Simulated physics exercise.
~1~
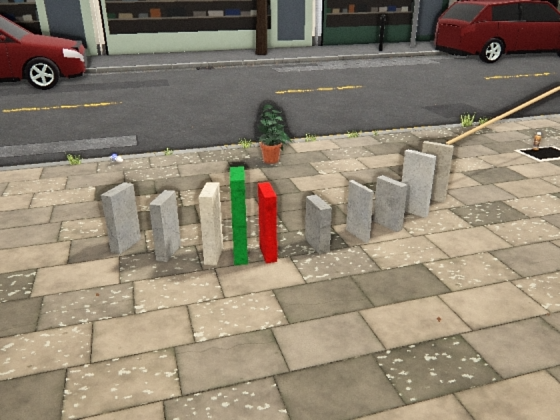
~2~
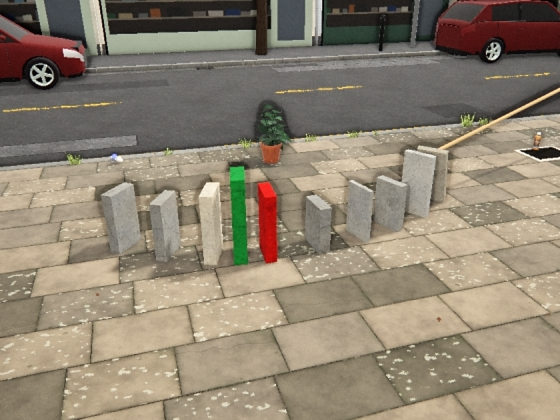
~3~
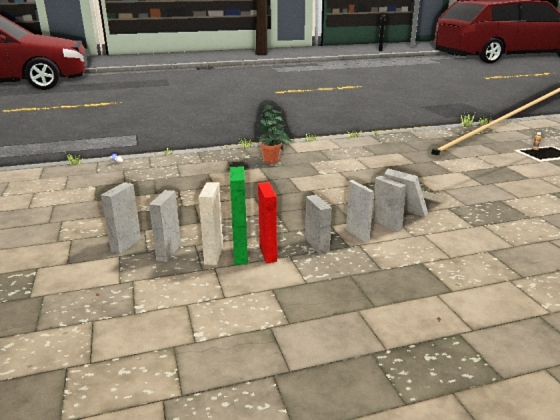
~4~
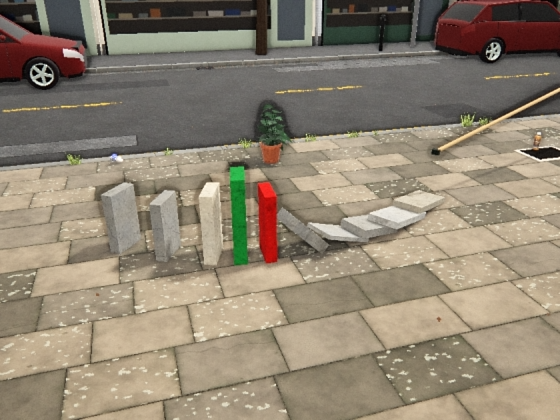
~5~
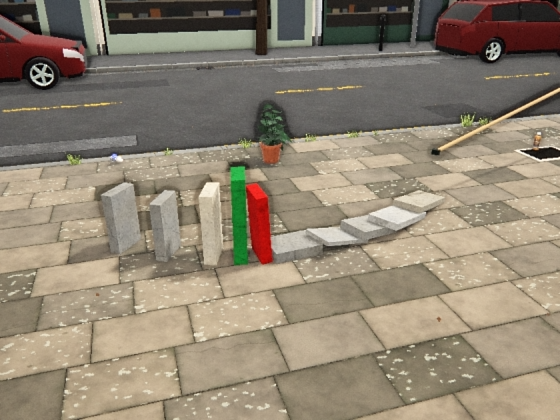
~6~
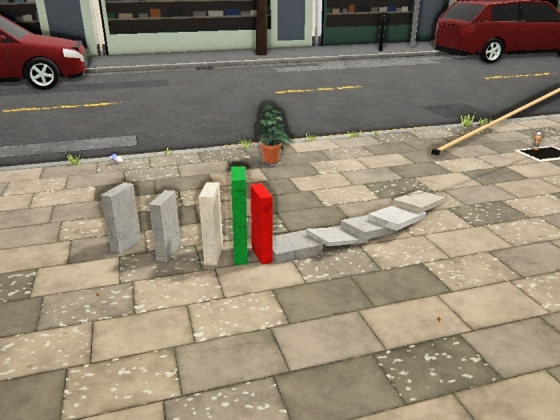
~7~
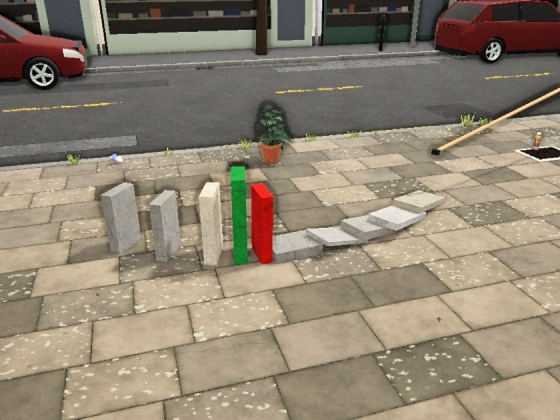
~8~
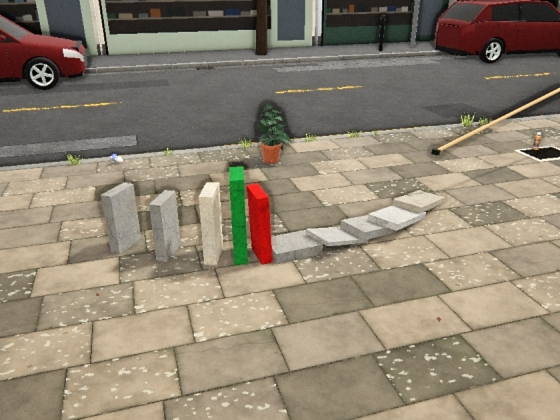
In this clip, a pole tips the rightmost of a curved row of upright paving slabs on a pavement, and the slabs topple leftward one after another until the red slab leans slightly against the green one, which stays standing with the three paler slabs to its left.
